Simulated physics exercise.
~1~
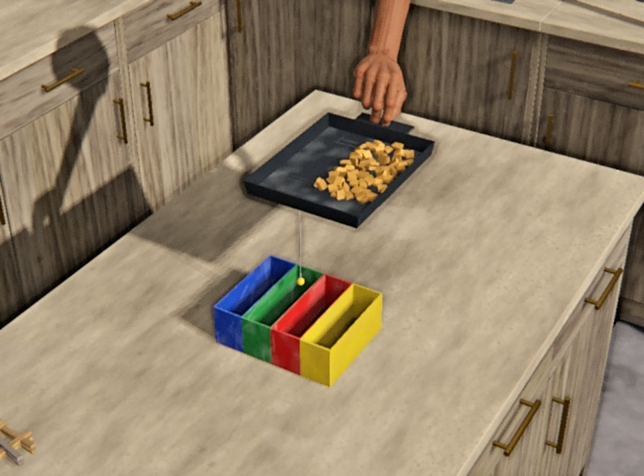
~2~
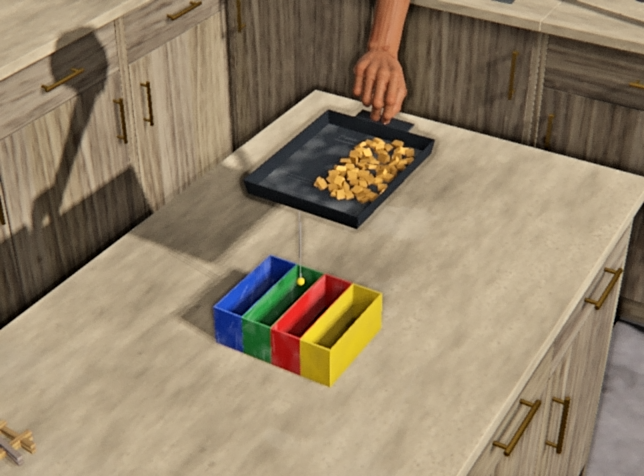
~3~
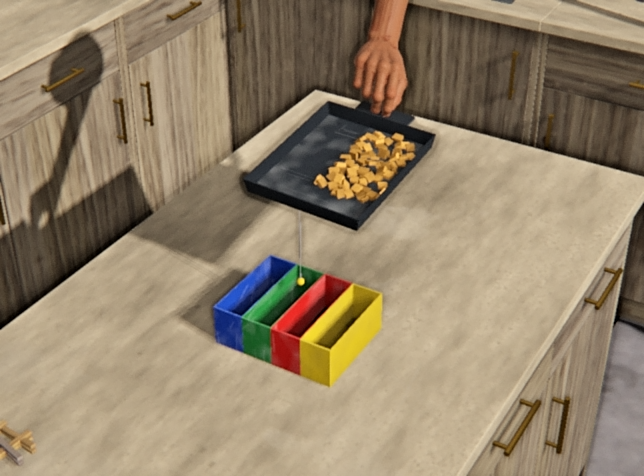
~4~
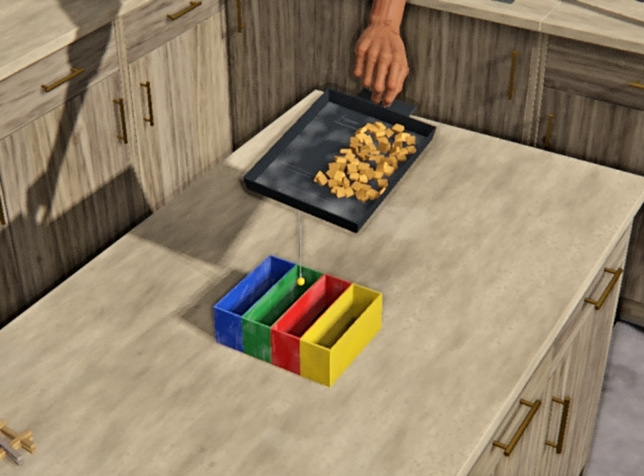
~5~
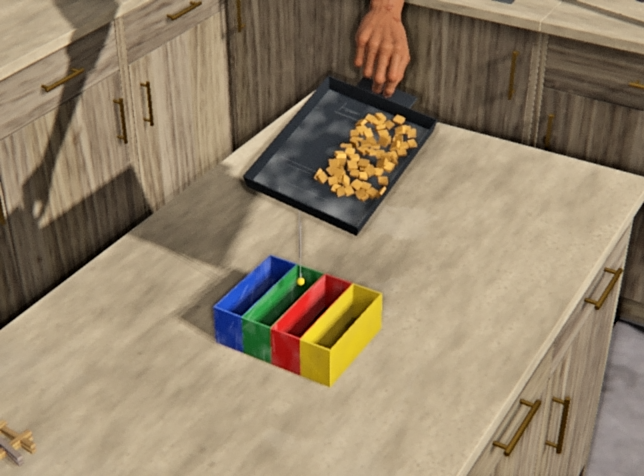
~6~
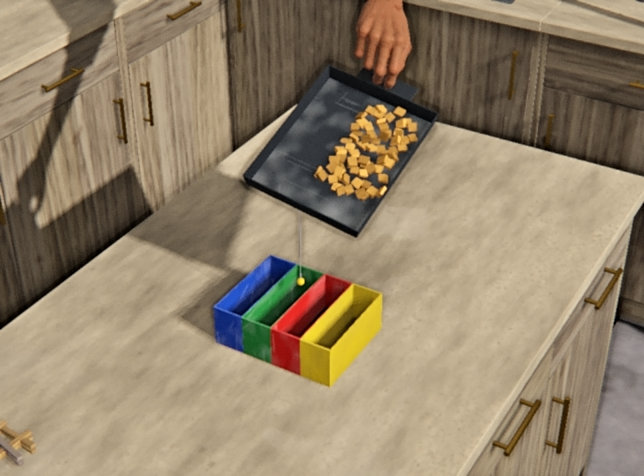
On a kitchen island, a hand holds a dark tray of small golden cubes above a box with blue, green, red and yellow compartments, then gradually raises the handle end, tilting the tray toward its lower right corner.
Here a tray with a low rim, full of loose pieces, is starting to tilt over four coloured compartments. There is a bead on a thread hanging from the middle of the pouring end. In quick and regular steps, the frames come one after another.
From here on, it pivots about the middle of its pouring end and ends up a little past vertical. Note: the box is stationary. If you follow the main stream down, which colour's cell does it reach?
It reaches the yellow cell.
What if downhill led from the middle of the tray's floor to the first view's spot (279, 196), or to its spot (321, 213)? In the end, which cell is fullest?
First try: The blue one; second try: The yellow one.
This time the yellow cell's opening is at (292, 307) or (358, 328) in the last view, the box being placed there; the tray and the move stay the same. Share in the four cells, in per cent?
Estimate: 0 % first, 100 % second.
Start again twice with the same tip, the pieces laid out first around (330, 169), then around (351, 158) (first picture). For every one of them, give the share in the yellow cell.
Around 70 percent the first time, around 70 percent the second.
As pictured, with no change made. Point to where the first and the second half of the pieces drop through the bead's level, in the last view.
It goes through near (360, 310) first, then near (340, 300).
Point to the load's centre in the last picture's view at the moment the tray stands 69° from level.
The middle of the load sits near (358, 209).
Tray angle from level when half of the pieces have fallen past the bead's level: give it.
Somewhere near 110°.
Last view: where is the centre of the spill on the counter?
Approximate centre, last frame: (363, 376).
Just after the last frame, tray tipped steeply; almost all on the tray; just a few falling or outside the box.
A moment on, tray tipped past a quarter turn; roughly a quarter on the tray; roughly a quarter in the yellow cell; just a few in the red cell; roughly half falling or outside the box.
Further on, tray tipped past a quarter turn; roughly two thirds in the yellow cell; about a tenth in the red cell; roughly a quarter falling or outside the box.
When it is over, tray tipped past a quarter turn; roughly two thirds in the yellow cell; about a tenth in the red cell; not one in the green cell; not one in the blue cell; roughly a quarter outside the box.
